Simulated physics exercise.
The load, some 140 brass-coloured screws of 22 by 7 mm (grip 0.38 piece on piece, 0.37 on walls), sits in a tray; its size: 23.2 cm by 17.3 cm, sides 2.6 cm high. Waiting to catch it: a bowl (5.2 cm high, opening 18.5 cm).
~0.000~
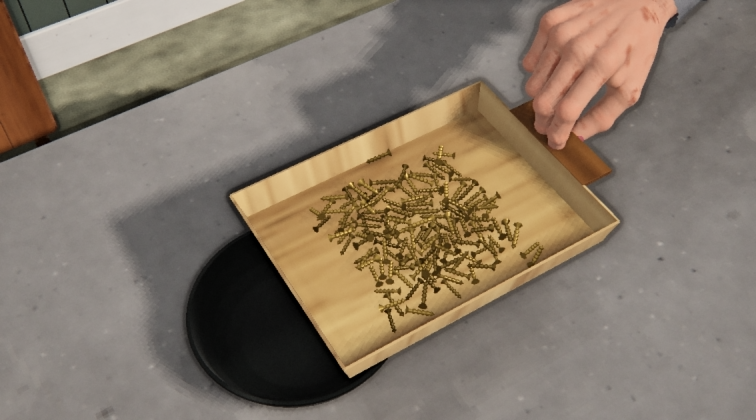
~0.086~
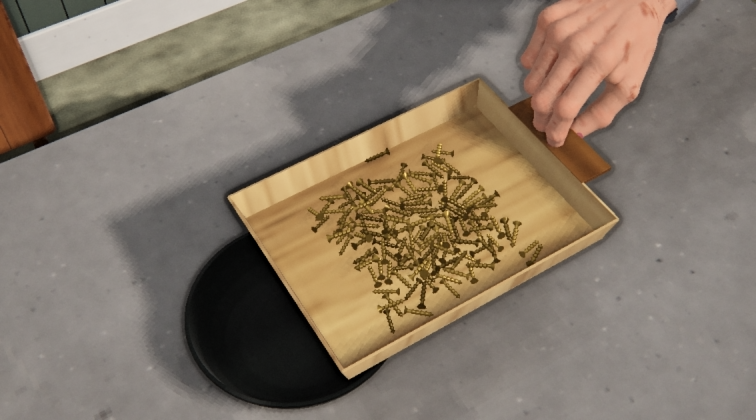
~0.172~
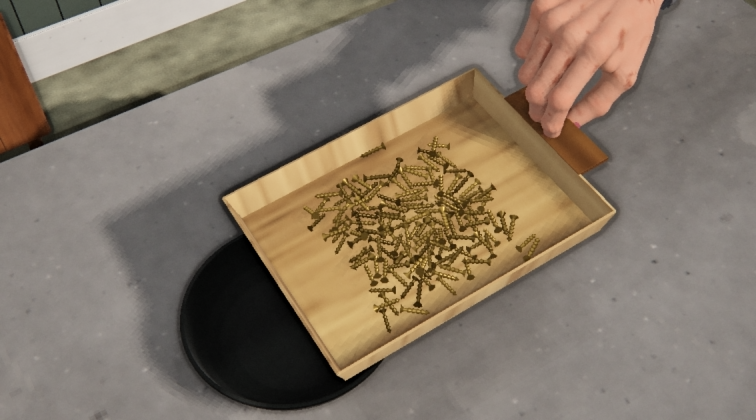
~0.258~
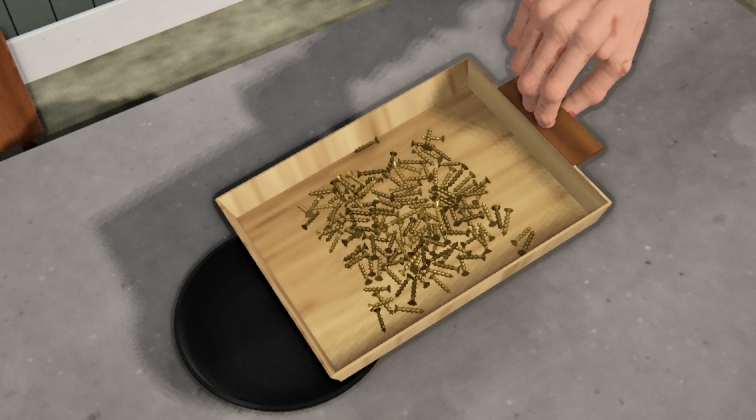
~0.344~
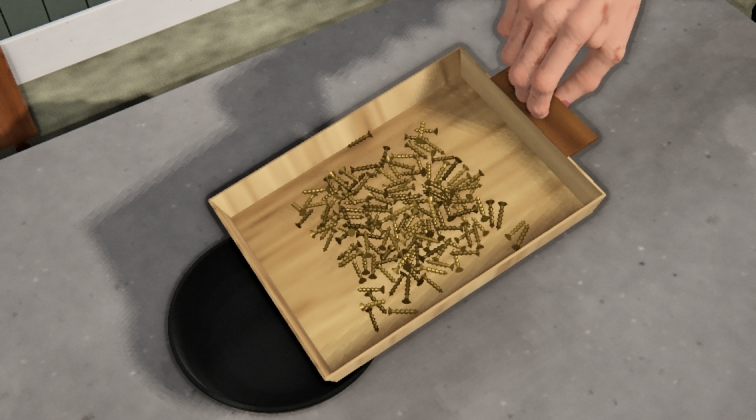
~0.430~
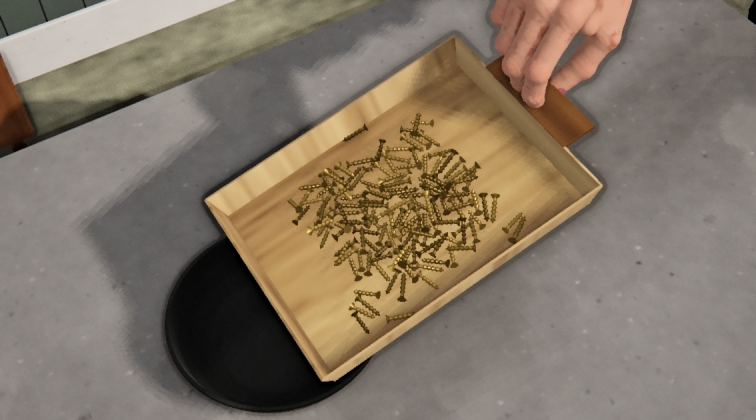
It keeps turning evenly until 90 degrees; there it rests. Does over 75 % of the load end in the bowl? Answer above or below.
Share caught, set against 75 %: Below.
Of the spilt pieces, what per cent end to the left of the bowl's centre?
Roughly 90 per cent.
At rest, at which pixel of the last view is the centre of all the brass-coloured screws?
Near (278, 382).
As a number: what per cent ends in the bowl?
Some 55 per cent.
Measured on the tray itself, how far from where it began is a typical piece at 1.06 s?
Roughly 8 cm.
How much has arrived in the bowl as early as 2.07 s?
Near 5 per cent so far.
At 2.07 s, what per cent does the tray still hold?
Some 90 per cent of the load.
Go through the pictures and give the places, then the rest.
The first frame shows tray at (488, 293); tilt 0 degrees; leading edge at (283, 276); middle of the load at (421, 223); bowl at (296, 305).
The second frame shows tray at (487, 293); tilt 1 degrees; leading edge at (281, 278); middle of the load at (419, 222).
The third frame shows tray at (482, 290); tilt 4 degrees; low side left; leading edge at (276, 280); middle of the load at (415, 218).
The fourth frame shows tray at (476, 288); tilt 8 degrees; low side left; leading edge at (270, 282); middle of the load at (409, 214).
The fifth frame shows tray at (469, 285); tilt 11 degrees; low side left; leading edge at (263, 284); middle of the load at (403, 210).
The sixth frame shows tray at (465, 282); tilt 15 degrees; low side left; leading edge at (260, 284); middle of the load at (399, 205); bowl at (275, 310). It turns about 40 degrees a second.
After 1.06 s, tilt 40 degrees; tray 100 %; middle of all pieces on or above the table near (315, 271).
After 1.59 s, tilt 61 degrees; tray 100 %; middle of all pieces on or above the table near (303, 275).
After 2.07 s, tilt 80 degrees; tray 90 %, in the air 5 %; middle of all pieces on or above the table near (286, 300).
Then, at 2.53 s, tilt 90 degrees; tray 20 %, outside 35 %, bowl 40 %, in the air 10 %; middle of all pieces on or above the table near (277, 385).
At rest (3.5 s), outside 45 %, bowl 55 %.
